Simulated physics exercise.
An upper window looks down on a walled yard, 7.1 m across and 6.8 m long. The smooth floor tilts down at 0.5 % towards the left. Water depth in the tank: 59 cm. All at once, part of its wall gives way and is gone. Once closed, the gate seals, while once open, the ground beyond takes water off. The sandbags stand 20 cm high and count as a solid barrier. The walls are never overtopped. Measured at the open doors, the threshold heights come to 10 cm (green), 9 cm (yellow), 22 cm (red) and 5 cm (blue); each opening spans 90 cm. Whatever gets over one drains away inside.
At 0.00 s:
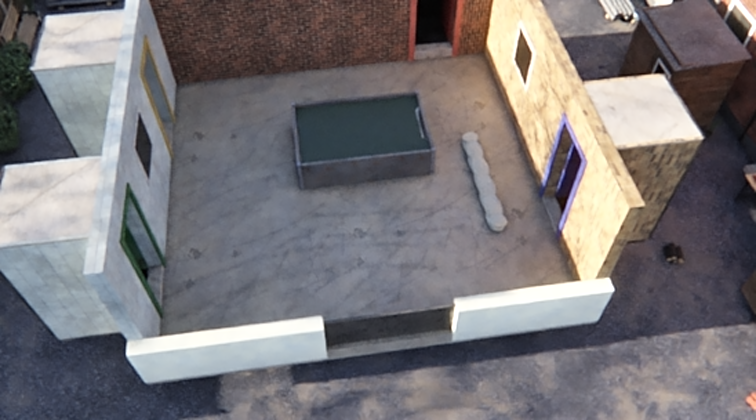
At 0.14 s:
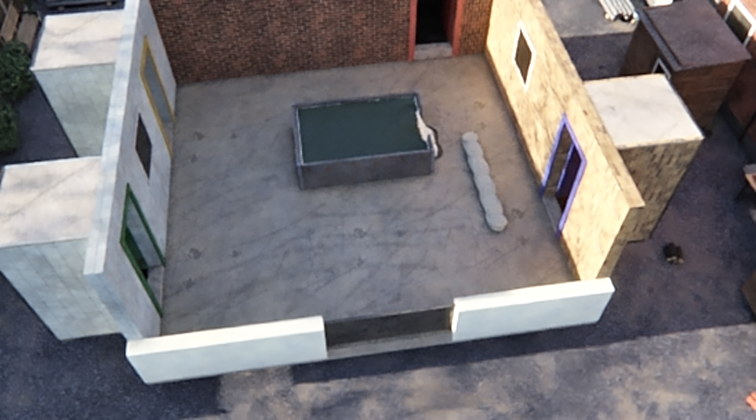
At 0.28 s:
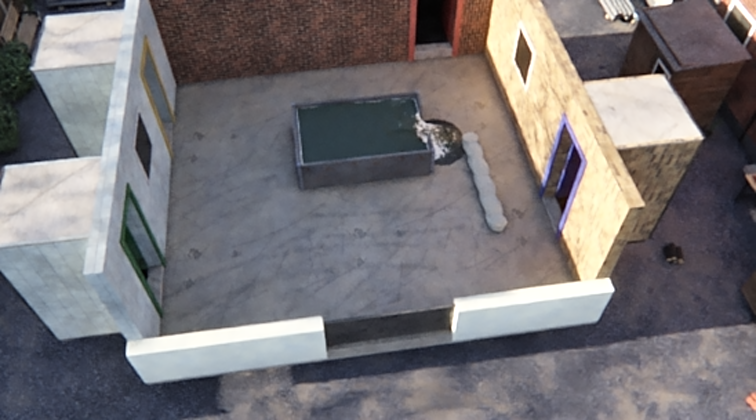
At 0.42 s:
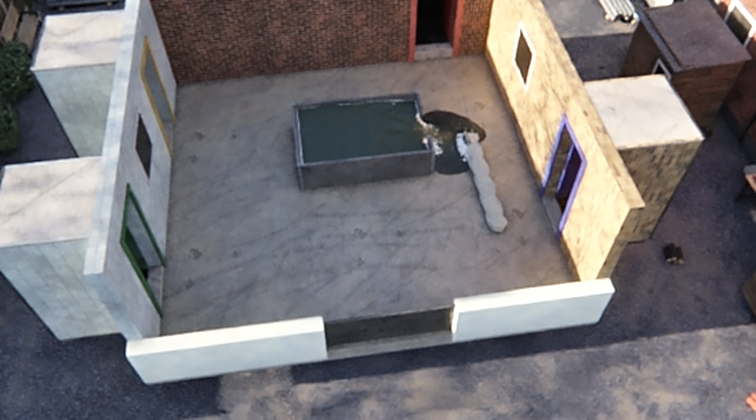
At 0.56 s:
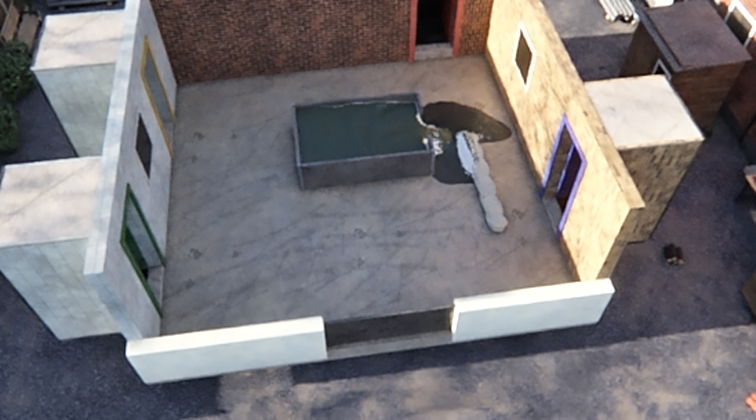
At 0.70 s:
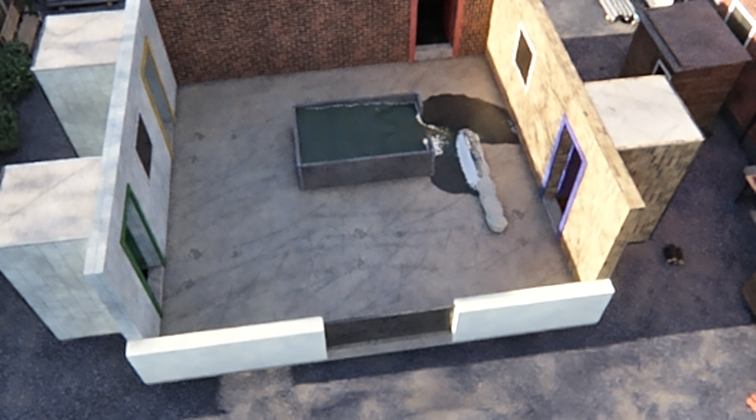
From a high, fixed viewpoint, a walled yard is seen with a brick wall at the back, a pale wall with a green-framed doorway on the left, and a tan wall with a purple-framed doorway on the right. A grey tank of dark green water stands near the centre, beside a pale row of sandbags. Water pours from the tank's right side, spreading in a dark pool around the sandbags' upper end and towards the right wall.
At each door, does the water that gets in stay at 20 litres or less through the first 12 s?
Taking them in turn: At the green door, yes; at the yellow door, yes; at the red door, yes; at the blue door, yes.
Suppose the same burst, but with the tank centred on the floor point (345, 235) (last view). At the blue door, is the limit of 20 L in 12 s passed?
So the blue door tops the limit.
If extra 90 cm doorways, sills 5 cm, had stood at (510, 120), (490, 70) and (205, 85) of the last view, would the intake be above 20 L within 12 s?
More, more, less.
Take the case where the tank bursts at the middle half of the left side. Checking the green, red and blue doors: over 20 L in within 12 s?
Note: Green short of the mark, red short of the mark, blue short of the mark.
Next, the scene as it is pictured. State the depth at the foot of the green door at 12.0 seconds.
About 8.0 cm.
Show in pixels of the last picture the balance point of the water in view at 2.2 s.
About (402, 146).
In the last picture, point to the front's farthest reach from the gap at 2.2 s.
Somewhere about (518, 312).
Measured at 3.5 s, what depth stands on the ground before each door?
Measured in centimetres, the green door gives 0, the yellow door 0, the red door 14 and the blue door 5.
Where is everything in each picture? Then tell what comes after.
The first frame shows still water, 59 cm deep, in the tank at (361, 129).
In the second frame, the front is at a hidden place, 0.4 m from the gap at (422, 137); 0.1 m2 of floor is under water; 59 cm left at the back of the tank.
In the third frame, the front is at (463, 148), 0.8 m from the gap at (422, 138); 0.7 m2 of floor is under water; 59 cm left at the back of the tank.
In the fourth frame, the front is at (481, 133), 1.3 m from the gap at (423, 138); 1.3 m2 of floor is under water; 59 cm left at the back of the tank.
In the fifth frame, water pours out at (423, 137) and has run 1.8 m, to (502, 127); typically 5 cm deep outside, 59 cm at the tank's back.
In the sixth frame, the front is at (510, 116), 2.1 m from the gap at (423, 137); 2.9 m2 of floor is under water; 59 cm left at the back of the tank.
After 1.4 s water covers 15 % of the floor and is deepest (32 cm) near (428, 141); green door not reached, yellow door not reached, red door not reached, blue door not reached.
After 2.2 s water covers 25 % of the floor and is deepest (30 cm) near (484, 56); green door not reached, yellow door not reached, red door 6 cm at the sill, 0 L in, blue door 4 cm at the sill, 0 L in.
After 3.5 s water covers 40 % of the floor and is deepest (25 cm) near (468, 57); green door not reached, yellow door not reached, red door 14 cm at the sill, 0 L in, blue door 5 cm at the sill, 0 L in.
After 7.0 s water covers 75 % of the floor and is deepest (15 cm) near (456, 145); green door 3 cm at the sill, 0 L in, yellow door 9 cm at the sill, 0 L in, red door 10 cm at the sill, 0 L in, blue door 3 cm at the sill, 1 L in.
After 12.0 s water covers 95 % of the floor and is deepest (10 cm) near (167, 235); green door 8 cm at the sill, 0 L in, yellow door 7 cm at the sill, 1 L in, red door 6 cm at the sill, 0 L in, blue door 4 cm at the sill, 3 L in.
